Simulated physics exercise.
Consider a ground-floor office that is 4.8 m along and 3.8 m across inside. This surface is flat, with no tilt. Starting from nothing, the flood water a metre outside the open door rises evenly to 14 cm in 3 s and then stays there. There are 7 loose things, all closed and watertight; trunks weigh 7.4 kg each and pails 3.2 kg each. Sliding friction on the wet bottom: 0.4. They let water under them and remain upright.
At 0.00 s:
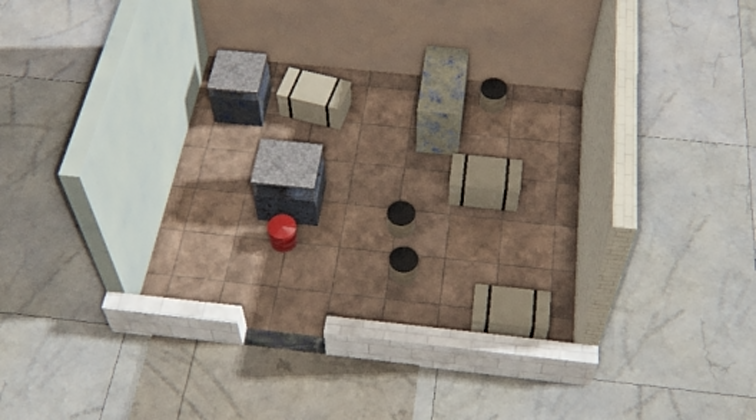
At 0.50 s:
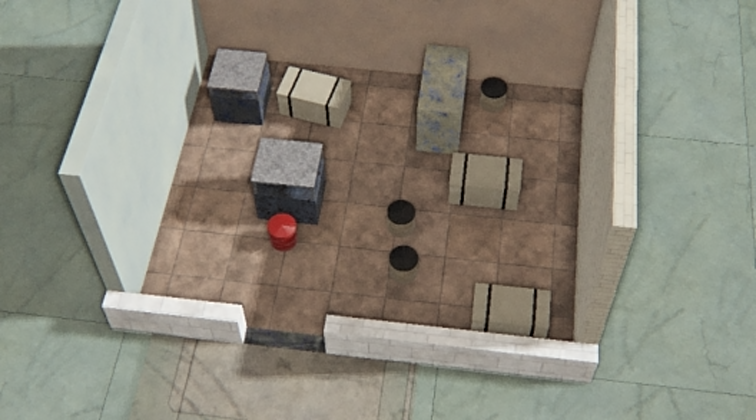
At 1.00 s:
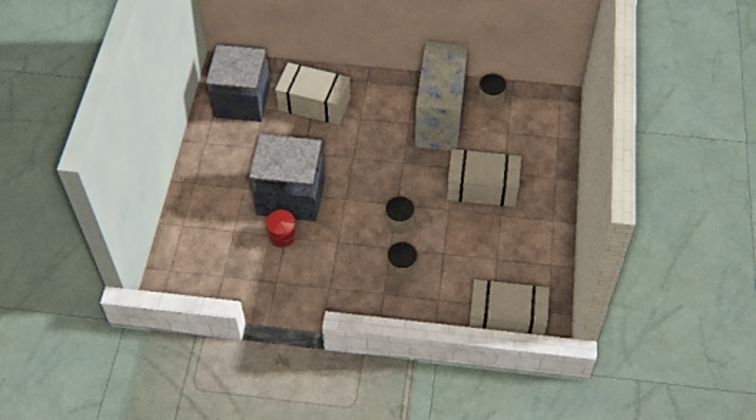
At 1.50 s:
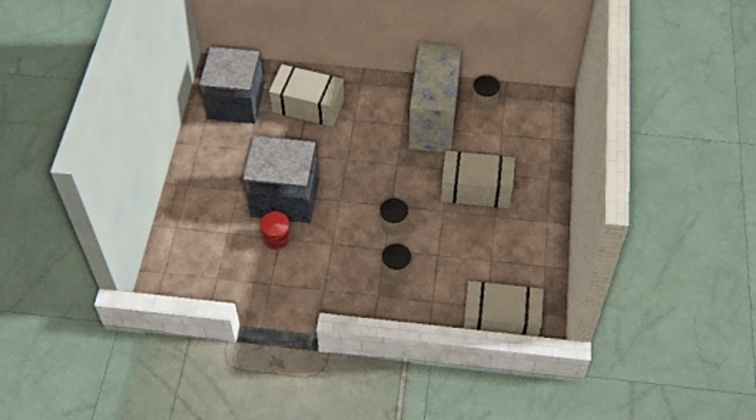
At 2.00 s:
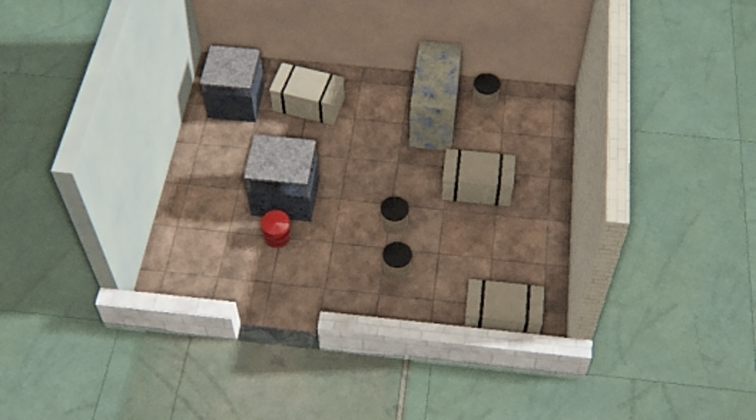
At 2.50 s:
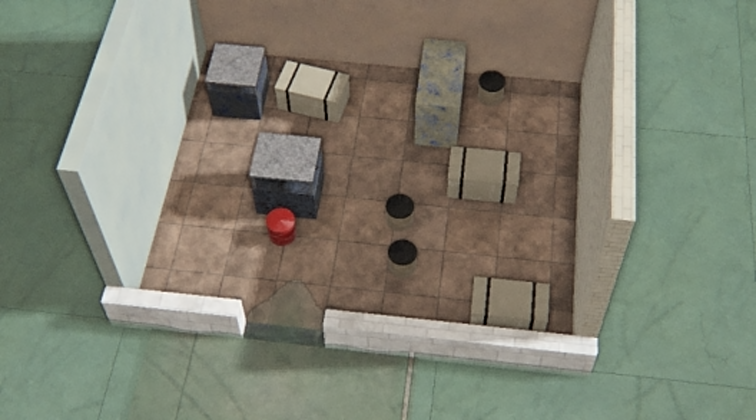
Greenish water spreads across the pale paving around a small walled room, then a thin patch enters through the doorway gap in the low front wall, while the red pail, crates, blocks and dark-topped stools inside stay put.
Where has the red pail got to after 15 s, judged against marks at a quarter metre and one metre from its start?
It will likely make a long trip.
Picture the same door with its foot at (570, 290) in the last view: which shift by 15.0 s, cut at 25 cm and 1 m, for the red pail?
In that case the red pail would have gone a great distance.
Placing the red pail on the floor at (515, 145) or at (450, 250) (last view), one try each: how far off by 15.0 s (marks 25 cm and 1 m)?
In that order: It shifts a modest distance; it remains where it is.
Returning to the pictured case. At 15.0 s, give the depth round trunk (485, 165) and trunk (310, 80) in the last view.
Depth approx. 5 cm / 5 cm.
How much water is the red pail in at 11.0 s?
4 cm or so.
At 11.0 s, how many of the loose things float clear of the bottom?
I get 2.
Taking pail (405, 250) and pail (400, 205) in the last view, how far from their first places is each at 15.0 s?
First 0 cm, then 100 cm.
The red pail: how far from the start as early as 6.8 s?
About 140 cm by then.
After 3.5 s the red pail is near (280, 216), 0.1 m from its start, aground; 0 afloat.
After 6.8 s the red pail is near (191, 148), 1.5 m from its start, afloat; 1 afloat.
After 11.0 s the red pail is near (267, 145), 1.1 m from its start, afloat; 2 afloat.
After 15.0 s the red pail is near (201, 119), 1.8 m from its start, afloat; 6 afloat.
